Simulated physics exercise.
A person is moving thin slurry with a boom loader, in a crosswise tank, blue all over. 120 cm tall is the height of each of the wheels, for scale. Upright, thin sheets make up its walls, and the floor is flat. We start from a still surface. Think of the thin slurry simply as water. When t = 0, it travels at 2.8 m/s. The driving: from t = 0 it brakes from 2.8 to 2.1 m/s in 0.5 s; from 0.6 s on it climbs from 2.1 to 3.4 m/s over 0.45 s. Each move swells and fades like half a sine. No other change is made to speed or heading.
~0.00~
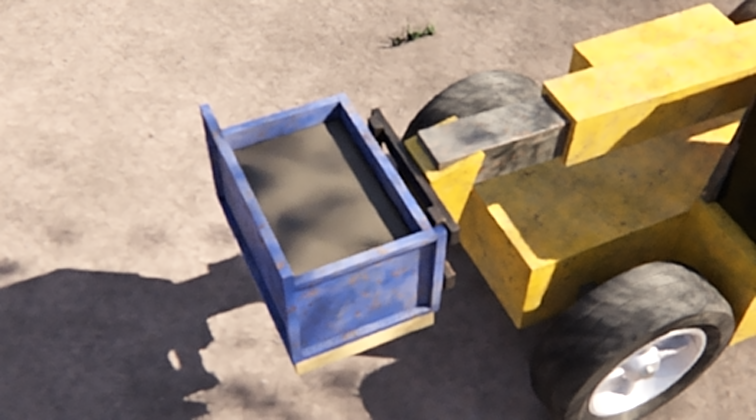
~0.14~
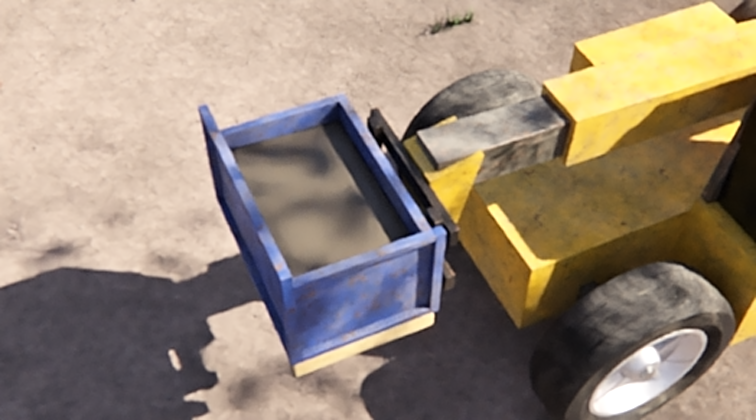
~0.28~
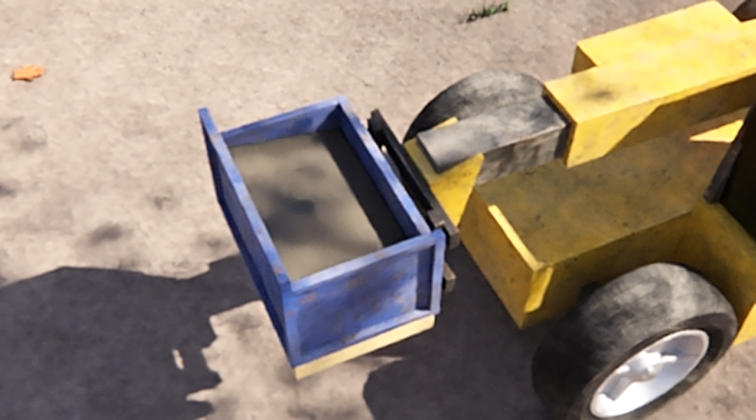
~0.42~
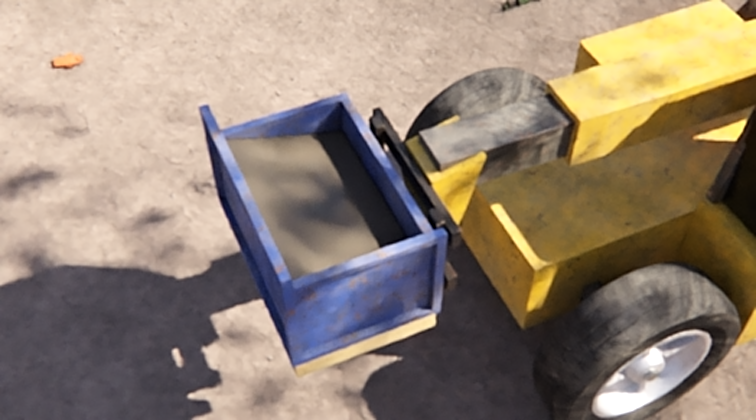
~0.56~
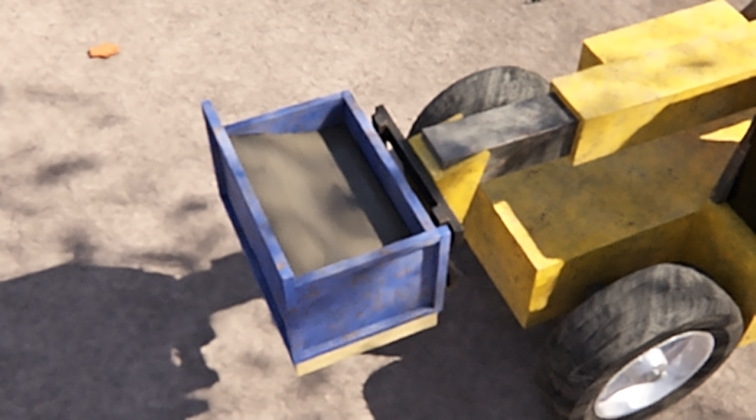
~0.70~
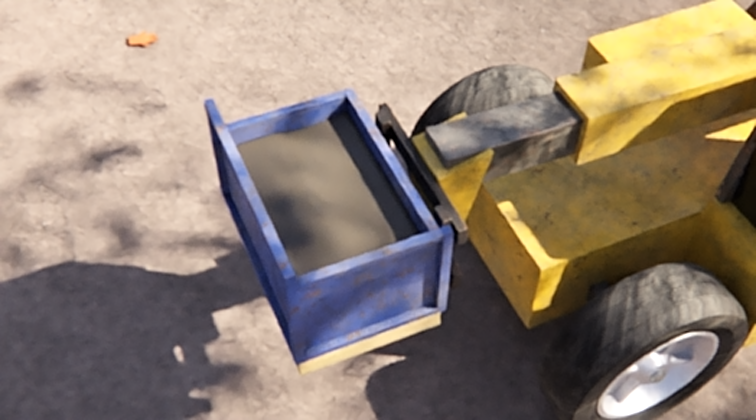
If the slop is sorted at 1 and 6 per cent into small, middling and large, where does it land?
It lands in large.
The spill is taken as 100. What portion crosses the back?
Close to 100 per cent goes that way.
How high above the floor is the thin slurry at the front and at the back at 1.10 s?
It reads roughly 12 cm up front and 62 cm at the back.
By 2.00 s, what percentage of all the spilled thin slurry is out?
Close to 80 in a hundred.
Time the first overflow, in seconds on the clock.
The first spill happens at roughly 1.3 s.
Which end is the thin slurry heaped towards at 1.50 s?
Forward end.
By 1.10 s it stands 61 cm high behind and 13 cm in front; all of it is still inside.
By 1.50 s it stands 23 cm high behind and 53 cm in front; 13 per cent has gone over the back.
By 2.00 s it stands 42 cm high behind and 21 cm in front; 14 per cent has gone over the back.
By 4.03 s 18 per cent has gone over the back, 48 of 270 litres.
